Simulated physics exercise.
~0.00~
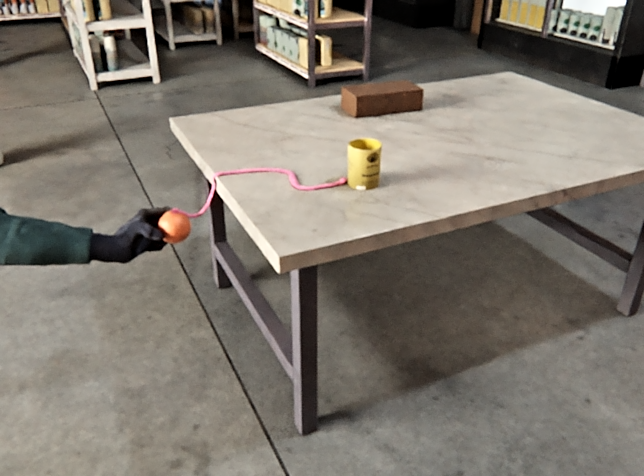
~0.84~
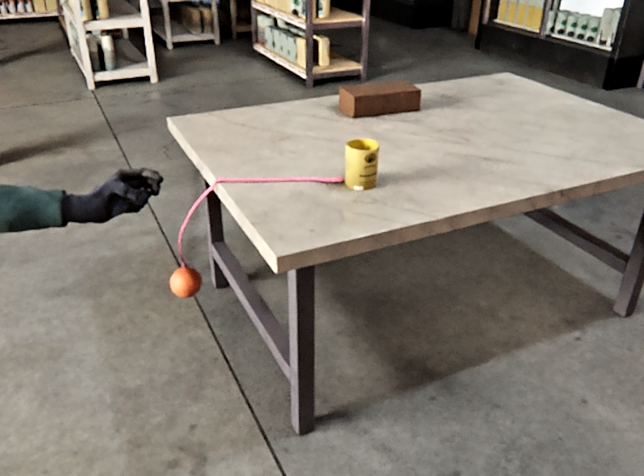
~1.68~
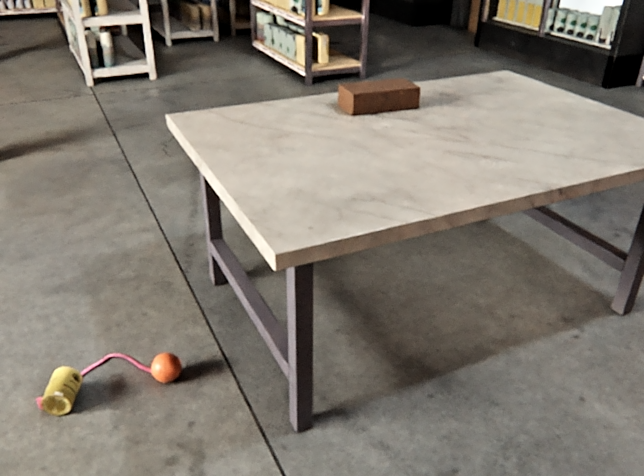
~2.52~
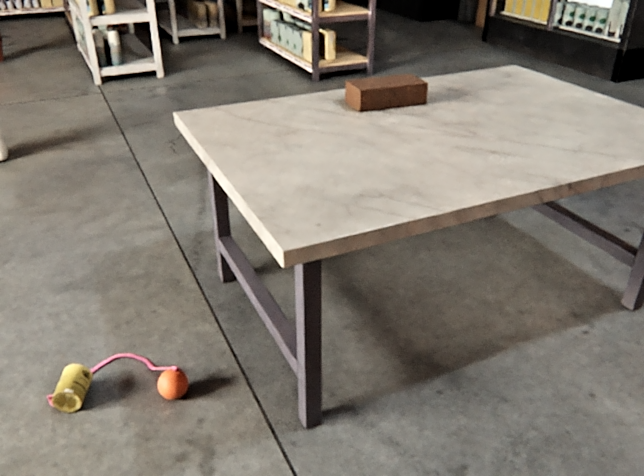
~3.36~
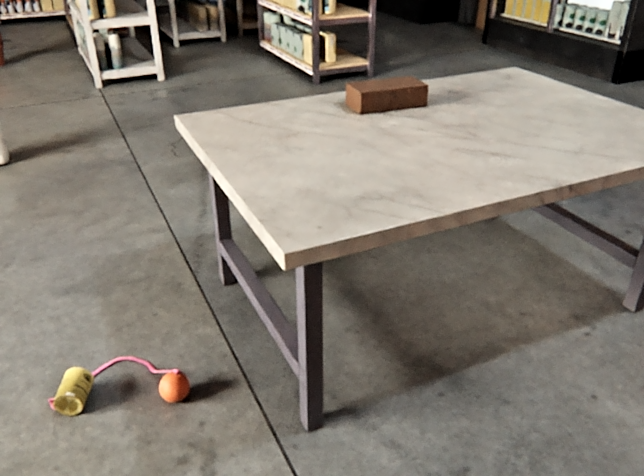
An orange tied by a pink ribbon to a yellow cup dropped when a gloved hand let go beside a table, and the cup was dragged off the edge, ending on its side on the floor near the orange while the brick stayed put.
